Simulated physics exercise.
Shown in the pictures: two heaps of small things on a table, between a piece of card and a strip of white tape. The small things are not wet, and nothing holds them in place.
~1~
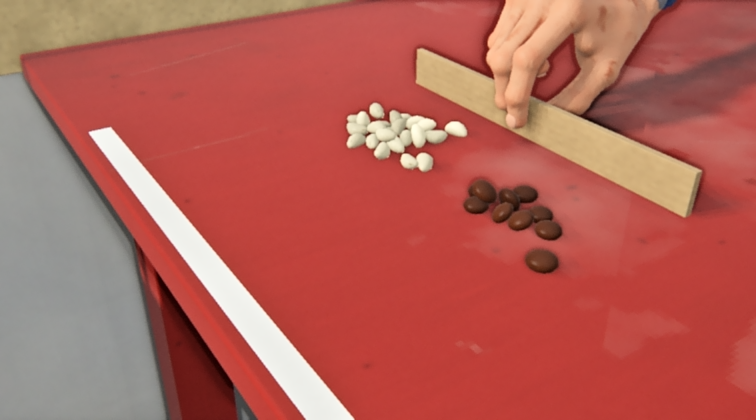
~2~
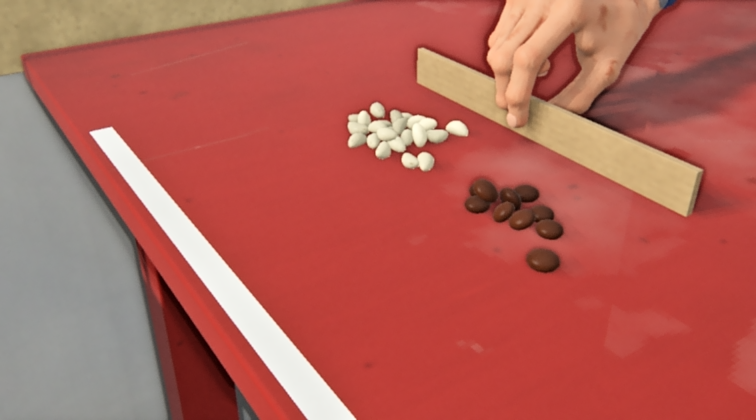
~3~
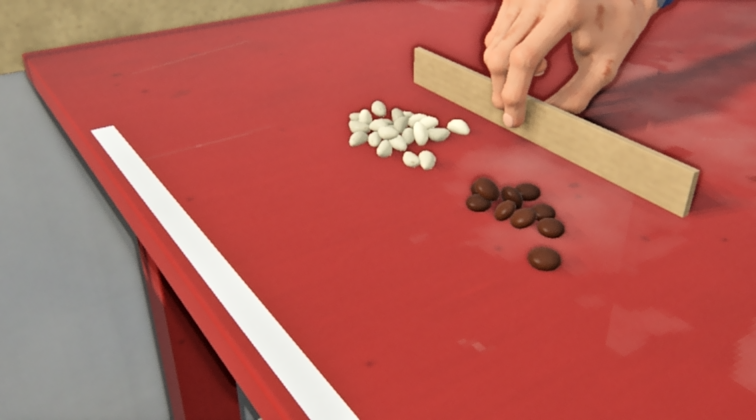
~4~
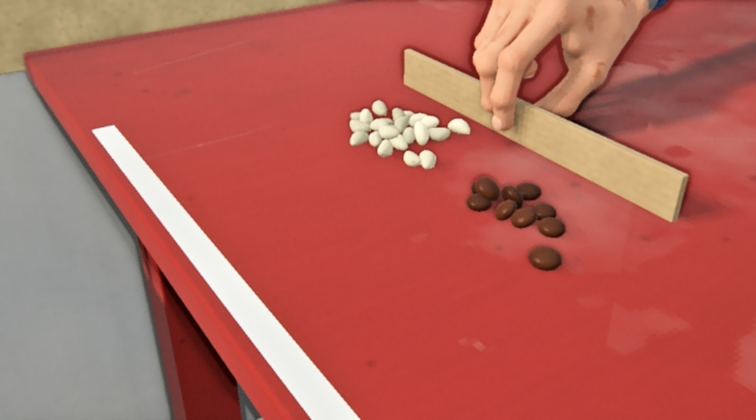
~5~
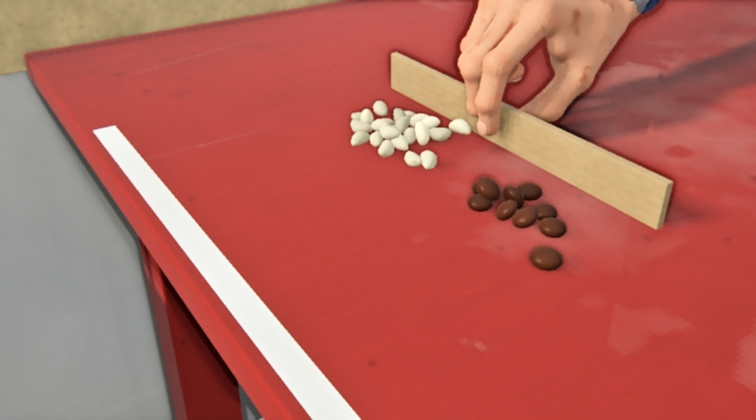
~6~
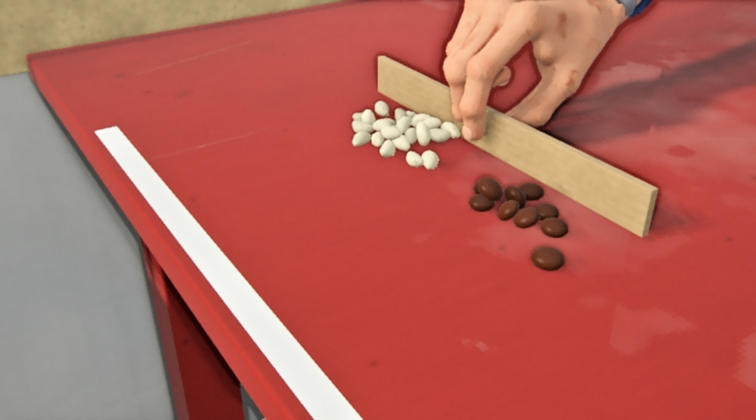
On a red tabletop, a hand sliding a piece of card slightly left, just nudging white beans beside still brown chocolate drops.
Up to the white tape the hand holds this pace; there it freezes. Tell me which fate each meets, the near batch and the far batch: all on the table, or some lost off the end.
Near batch: Some lost off the end; far batch: Some lost off the end.
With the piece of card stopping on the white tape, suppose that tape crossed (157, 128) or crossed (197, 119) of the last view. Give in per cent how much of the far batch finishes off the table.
With the first stop around 0 % ends off the table, and with the second around 0 %.
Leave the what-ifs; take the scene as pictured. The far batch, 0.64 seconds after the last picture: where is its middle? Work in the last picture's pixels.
I'd point at about (290, 163).
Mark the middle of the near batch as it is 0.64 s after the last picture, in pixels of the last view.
Close to pixel (410, 257).
Then, 0.64 s later than the last frame, piece of card still moving, near (347, 150); near batch all on the table, its front near (397, 270); far batch all on the table, its front near (275, 178).
Then, 1.31 s later than the last frame, piece of card stopped at the white tape; near batch roughly half over the edge; far batch roughly two thirds over the edge.
Then, 1.59 s later than the last frame, piece of card stopped at the white tape; near batch every one over the edge; far batch every one over the edge.
When it is over, piece of card stopped at the white tape; near batch every one over the edge; far batch every one over the edge.
